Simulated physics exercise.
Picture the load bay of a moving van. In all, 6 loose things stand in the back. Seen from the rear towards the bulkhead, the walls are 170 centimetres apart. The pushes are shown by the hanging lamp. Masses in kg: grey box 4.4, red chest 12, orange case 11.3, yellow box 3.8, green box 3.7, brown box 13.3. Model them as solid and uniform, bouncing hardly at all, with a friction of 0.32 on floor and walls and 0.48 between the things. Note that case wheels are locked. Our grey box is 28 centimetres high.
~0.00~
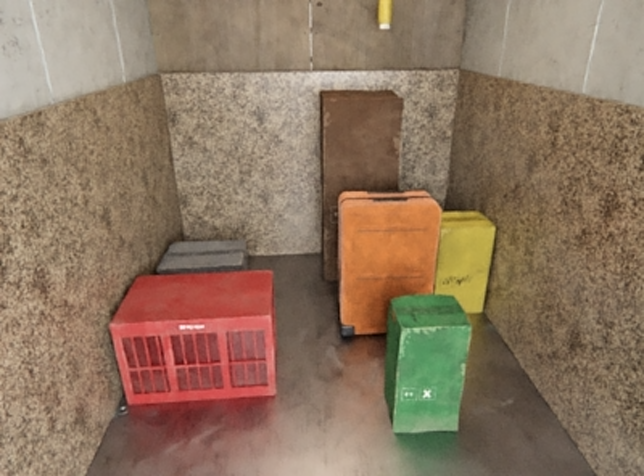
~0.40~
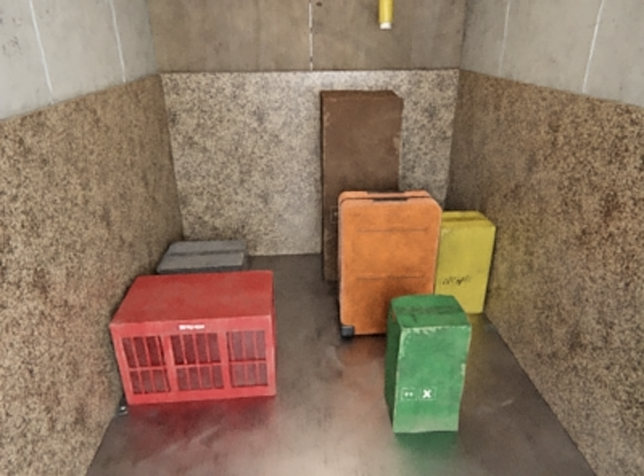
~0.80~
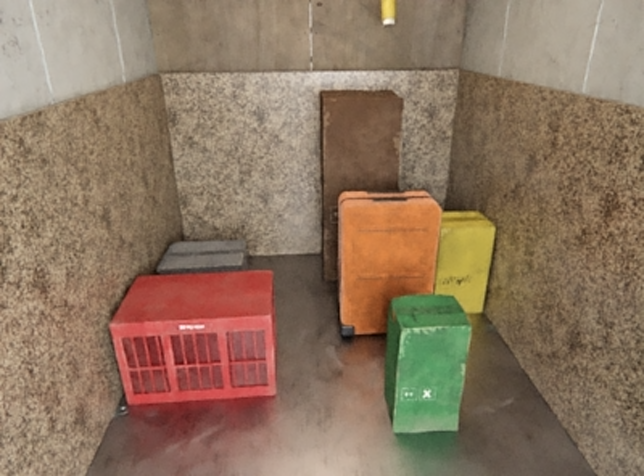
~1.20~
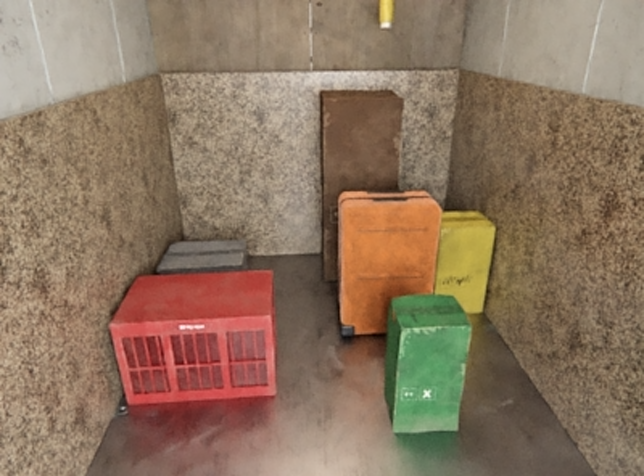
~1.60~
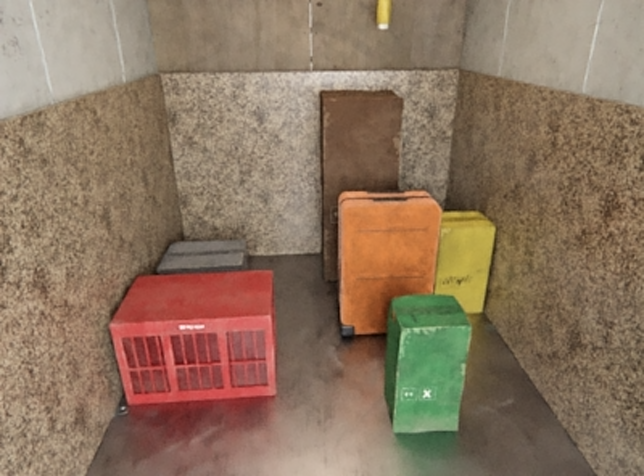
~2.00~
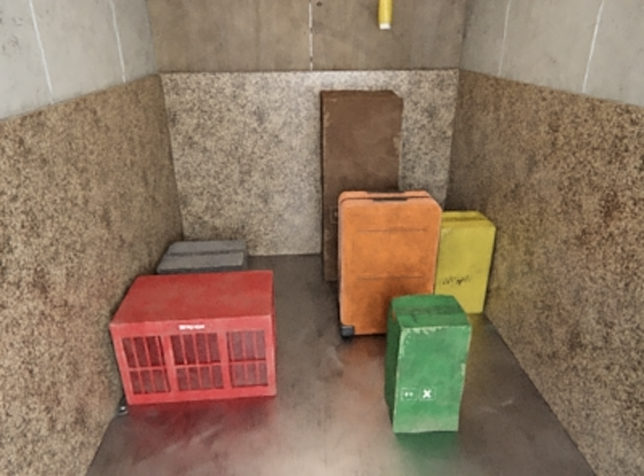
The hanging yellow lamp sways slightly while the boxes, red chest and orange case stay still.
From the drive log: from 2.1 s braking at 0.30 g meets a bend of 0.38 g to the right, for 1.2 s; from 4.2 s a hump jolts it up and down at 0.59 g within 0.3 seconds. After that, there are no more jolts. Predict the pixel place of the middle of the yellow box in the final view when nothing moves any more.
The middle of the yellow box lies at about (456, 261).
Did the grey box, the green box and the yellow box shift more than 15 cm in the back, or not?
Note: Grey box departs its position. Green box departs its position. Yellow box is left in place.
By 2.80 s, load feels 0.30 g forwards, 0.38 g right; yellow box 3 cm from its spot near (456, 261); green box 21 cm from its spot; red chest 20 cm from its spot.
By 3.00 s, load feels 0.30 g forwards, 0.38 g right; yellow box 3 cm from its spot near (456, 261); green box 40 cm from its spot; red chest 39 cm from its spot.
When it is over (5.0 s), not toppled but over 15 cm from the start, grey box, red chest and green box; the other 3 within 15 cm of the start. In the last view, yellow box near (456, 261).
